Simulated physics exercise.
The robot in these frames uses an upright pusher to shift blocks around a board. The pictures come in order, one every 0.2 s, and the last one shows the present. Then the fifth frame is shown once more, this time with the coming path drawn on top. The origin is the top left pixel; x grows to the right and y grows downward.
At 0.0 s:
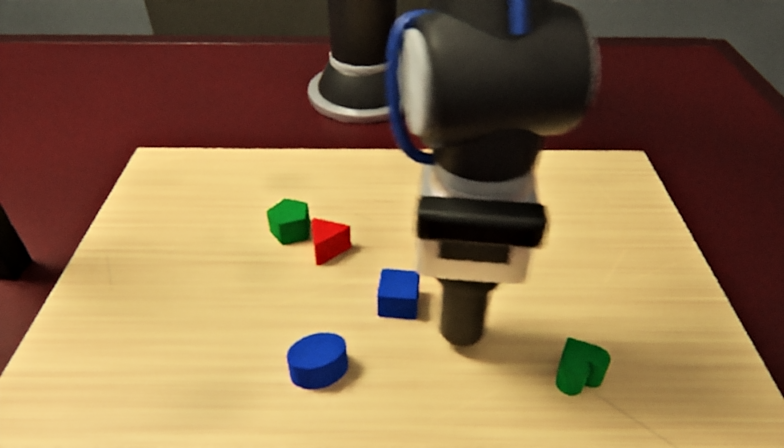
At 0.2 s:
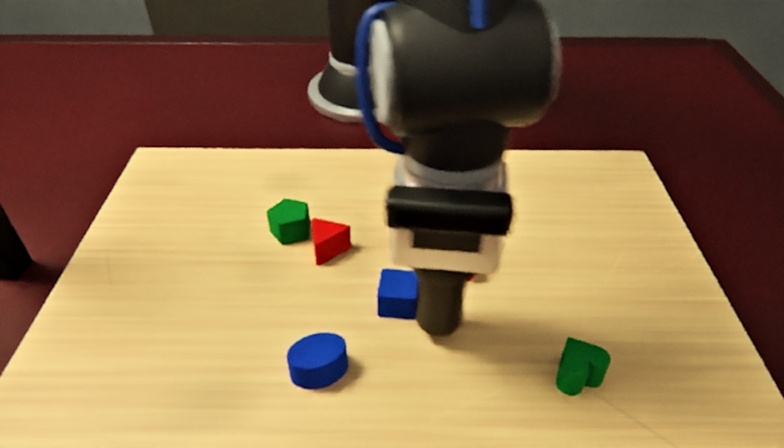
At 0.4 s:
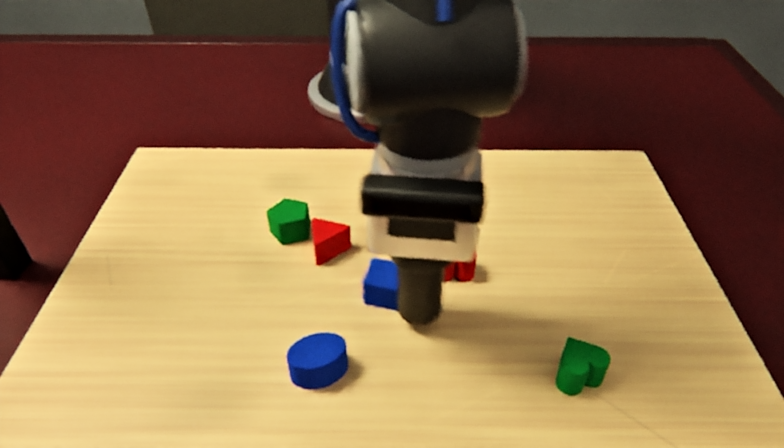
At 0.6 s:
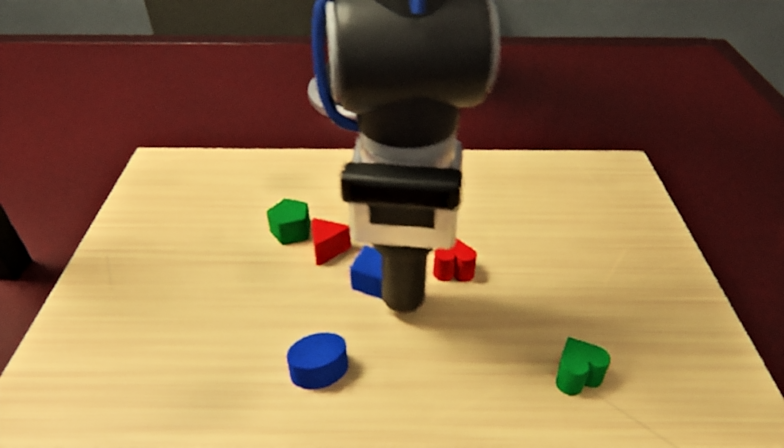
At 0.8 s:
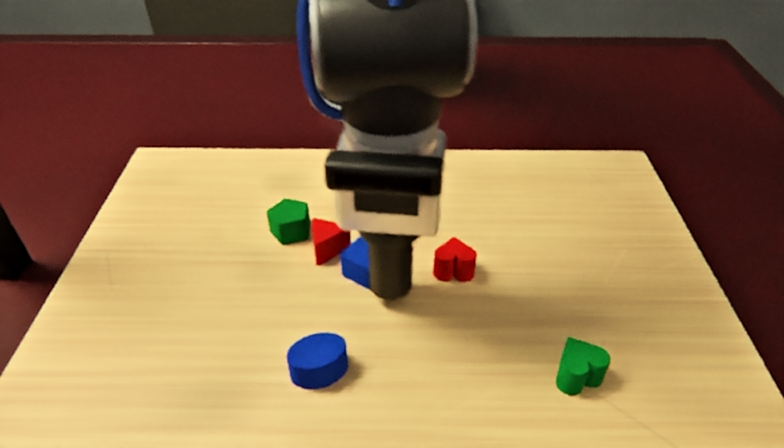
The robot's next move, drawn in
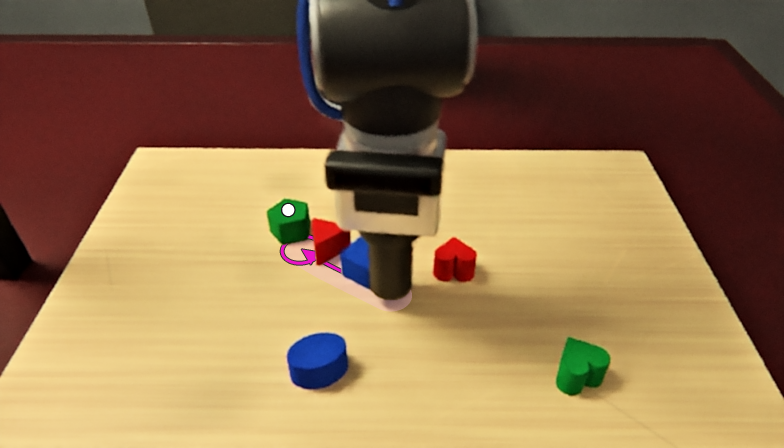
A pale wooden board lies on a dark red table, seen from a fixed, raised view facing a robot arm. A green pentagonal block and a red triangular one sit at the upper left, a blue square block near the middle, a blue round one below and a green heart at the right. The arm's dark pusher moves left and slightly away, nudging the square block towards the triangle and uncovering a red heart.
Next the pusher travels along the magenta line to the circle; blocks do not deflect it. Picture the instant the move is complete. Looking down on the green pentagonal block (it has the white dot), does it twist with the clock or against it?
Counterclockwise rotation.
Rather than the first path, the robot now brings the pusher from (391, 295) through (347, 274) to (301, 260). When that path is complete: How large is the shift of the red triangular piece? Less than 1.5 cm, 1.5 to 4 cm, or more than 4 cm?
Upwards of 4 cm.
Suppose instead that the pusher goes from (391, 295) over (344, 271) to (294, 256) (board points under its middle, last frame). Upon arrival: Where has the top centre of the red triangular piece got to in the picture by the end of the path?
It ends at (307, 192).
The drawn path runs from (391, 295) via (344, 272), ending at (302, 249); the dot is on the green pentagonal block.
The first path, step by step. One third of the way, pusher at (357, 270); red triangular piece at (318, 219), turned 10° clockwise; blue four-sided block at (343, 233), turned 30° clockwise.
Two thirds of the way, pusher at (328, 256); green pentagonal block at (274, 200), turned 50° anticlockwise; red triangular piece at (309, 200), turned 35° clockwise; blue four-sided block at (321, 218), turned 50° clockwise.
At the end, pusher at (301, 241); green pentagonal block at (272, 198), turned 65° anticlockwise; red triangular piece at (306, 184); blue four-sided block at (314, 205), turned 80° clockwise; red heart not moved.
